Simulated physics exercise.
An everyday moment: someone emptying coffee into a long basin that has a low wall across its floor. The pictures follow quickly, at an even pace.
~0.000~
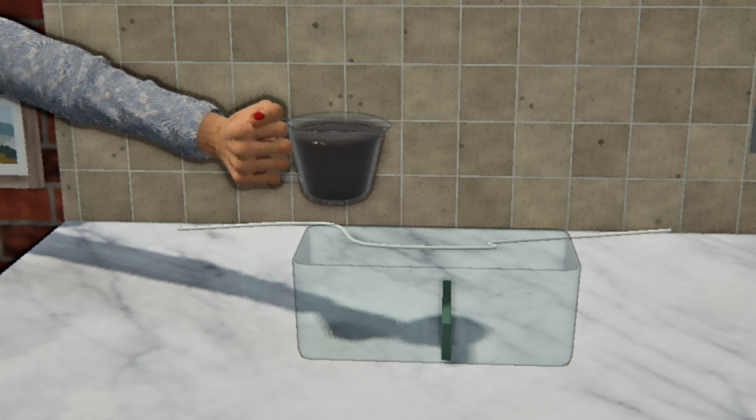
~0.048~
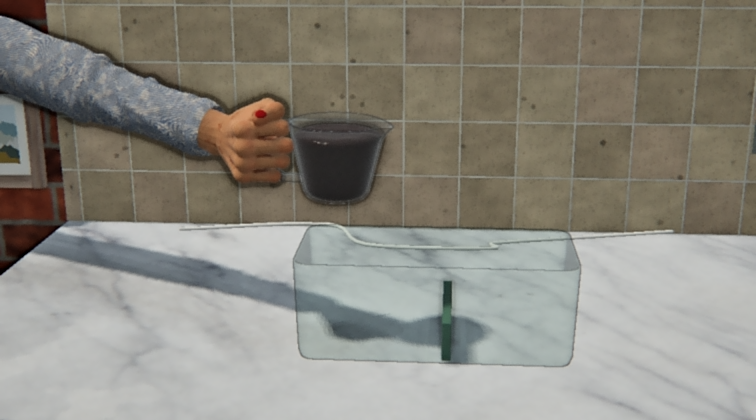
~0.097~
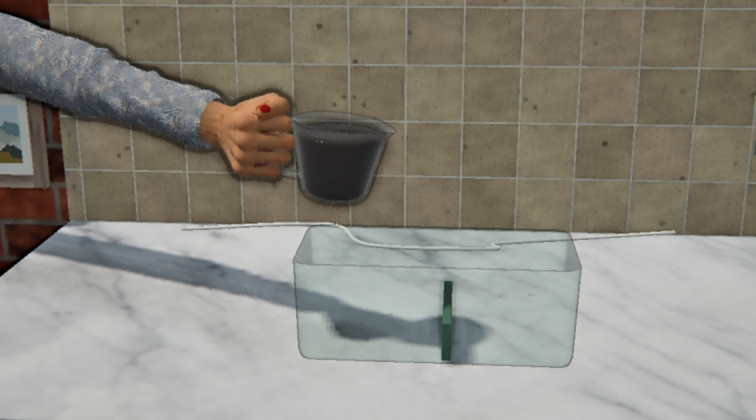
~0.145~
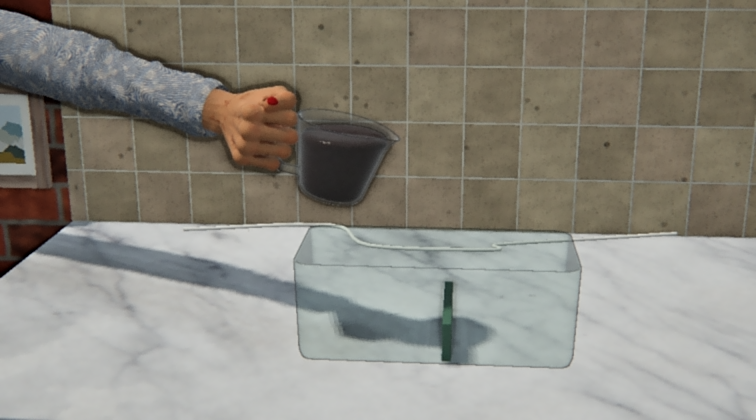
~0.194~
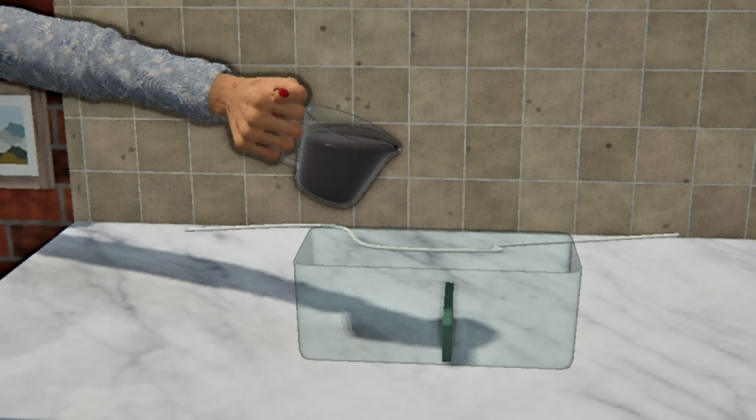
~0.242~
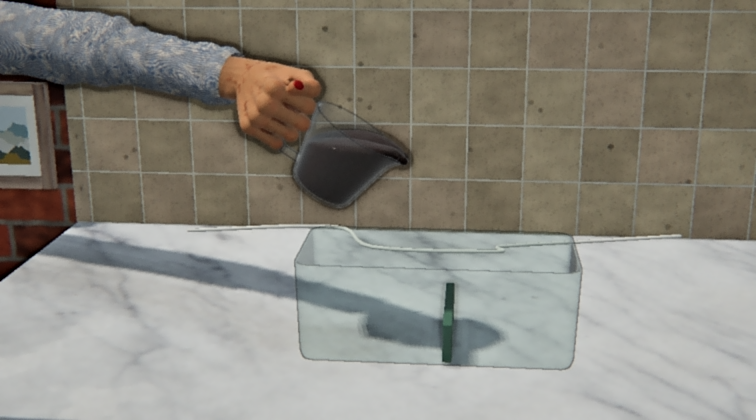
At first, a hand at the left holds a clear cup of dark coffee nearly upright above a long, see-through basin with a low green wall inside. The hand then turns, tilting the cup steadily to the right, and the dark liquid shifts up to the lip.
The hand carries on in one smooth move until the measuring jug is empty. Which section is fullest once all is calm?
The left section gets the most.
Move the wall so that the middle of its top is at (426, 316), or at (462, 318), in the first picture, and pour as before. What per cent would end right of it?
First some 55, then 15 per cent.
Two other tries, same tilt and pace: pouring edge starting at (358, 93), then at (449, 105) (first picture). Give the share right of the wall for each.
Roughly 5 per cent, and 95 per cent.
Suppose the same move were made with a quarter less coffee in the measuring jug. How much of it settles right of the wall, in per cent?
Some 5 per cent.
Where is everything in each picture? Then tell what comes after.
In the first frame, tilt 0°; pouring edge (392, 124); surface from (293, 132) to (381, 133); the long basin's rim runs from (301, 245) to (574, 250); the wall's top is at (447, 302).
In the second frame, tilt 1°; pouring edge (394, 126); surface from (295, 131) to (383, 134).
In the third frame, tilt 6°; pouring edge (397, 130); surface from (297, 130) to (384, 135).
In the fourth frame, tilt 13°; pouring edge (400, 138); surface from (301, 130) to (389, 138).
In the fifth frame, tilt 22°; pouring edge (403, 150); surface from (306, 134) to (398, 143).
In the sixth frame, tilt 33°; pouring edge (405, 162); surface from (306, 141) to (402, 154); 3 per cent is over the edge.
Then, 0.51 s in, the tilt is 96° and 34 per cent is still to pour, 28 is left of the wall and 13 right of it.
Then, 0.71 s in, the tilt is 106° and 3 per cent is still to pour, 78 is left of the wall and 16 right of it.
Then, 0.92 s in, the tilt is 106° and 0 per cent is still to pour, 80 is left of the wall and 19 right of it.
Then, 1.14 s in, the tilt is 106° and 0 per cent is still to pour, 80 is left of the wall and 19 right of it.
Finally, 79 per cent lies left of the wall, 20 right of it and 1 outside.
